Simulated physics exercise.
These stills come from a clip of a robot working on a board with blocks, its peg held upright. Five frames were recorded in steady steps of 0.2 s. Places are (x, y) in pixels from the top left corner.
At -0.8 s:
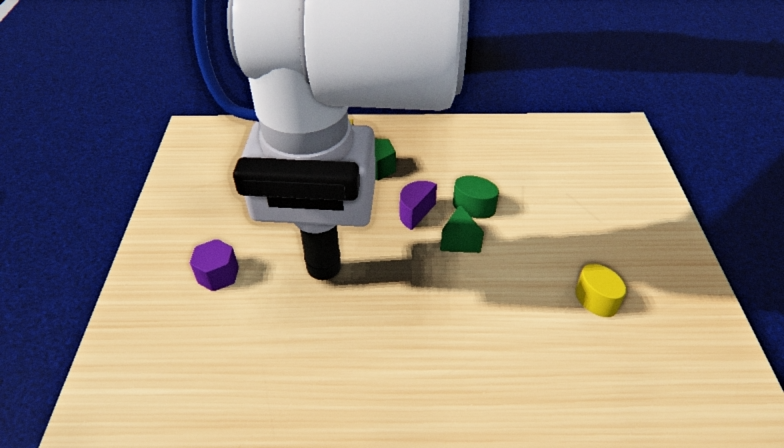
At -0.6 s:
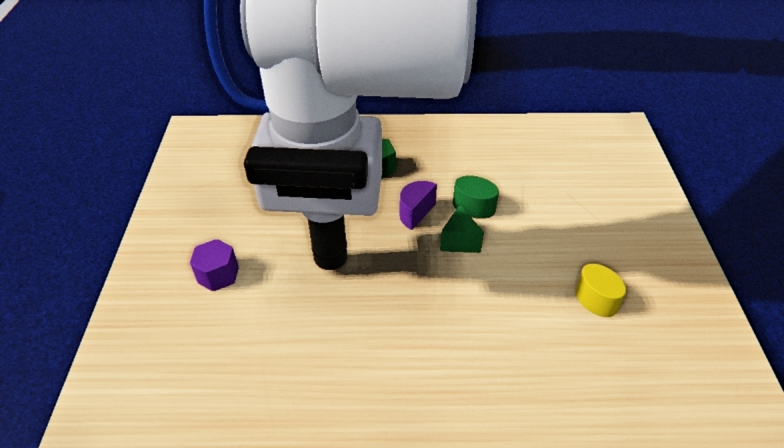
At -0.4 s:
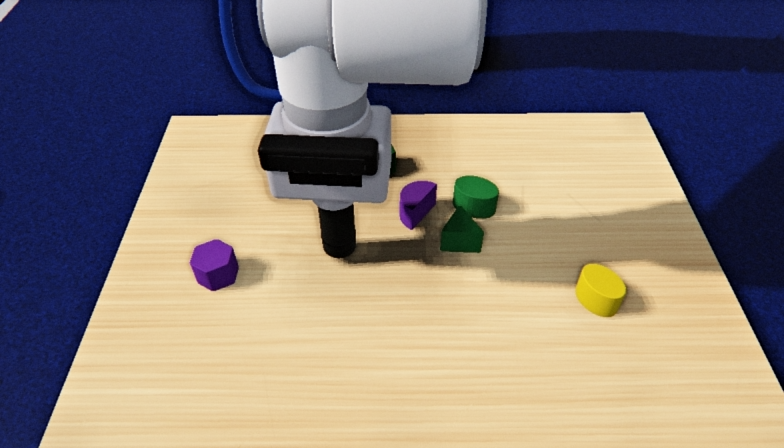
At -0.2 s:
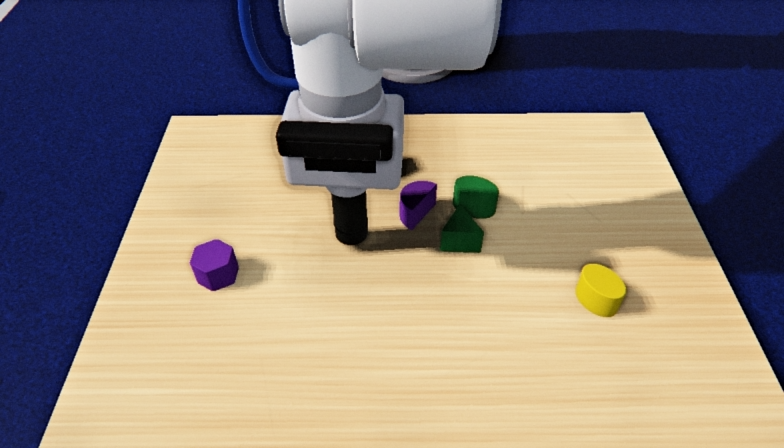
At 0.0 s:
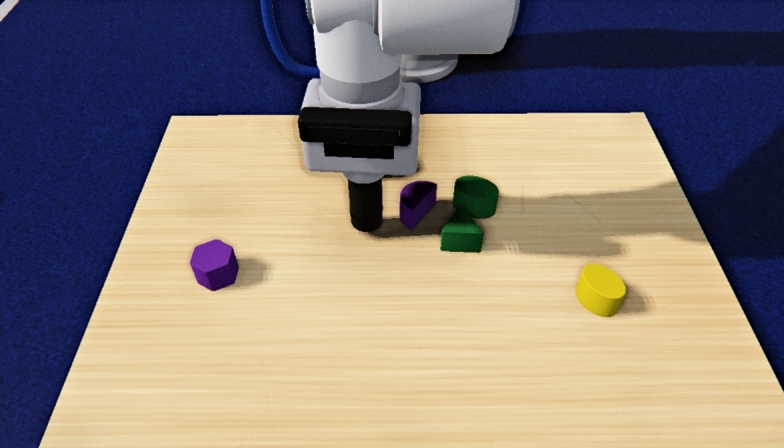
A robot arm moves its black peg up and right across a wooden board, touching no blocks.
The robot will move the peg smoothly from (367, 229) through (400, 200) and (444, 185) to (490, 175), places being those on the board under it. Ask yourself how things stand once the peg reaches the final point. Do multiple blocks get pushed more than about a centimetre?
No - that is not the case.
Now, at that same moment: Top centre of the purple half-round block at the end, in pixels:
The spot you're after is about (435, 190) in the image.
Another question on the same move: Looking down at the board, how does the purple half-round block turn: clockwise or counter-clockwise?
Rotation: Clockwise.
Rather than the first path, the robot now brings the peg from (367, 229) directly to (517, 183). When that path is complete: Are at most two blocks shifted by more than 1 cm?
That would be a yes.
On the path given first. One third of the way, peg (401, 192); purple half-round block (429, 190), turned 25° clockwise.
Two thirds of the way, peg (446, 177); purple half-round block (435, 190), turned 40° clockwise.
At the end, peg (491, 167); purple half-round block (435, 190), turned 40° clockwise; green oval unmoved.
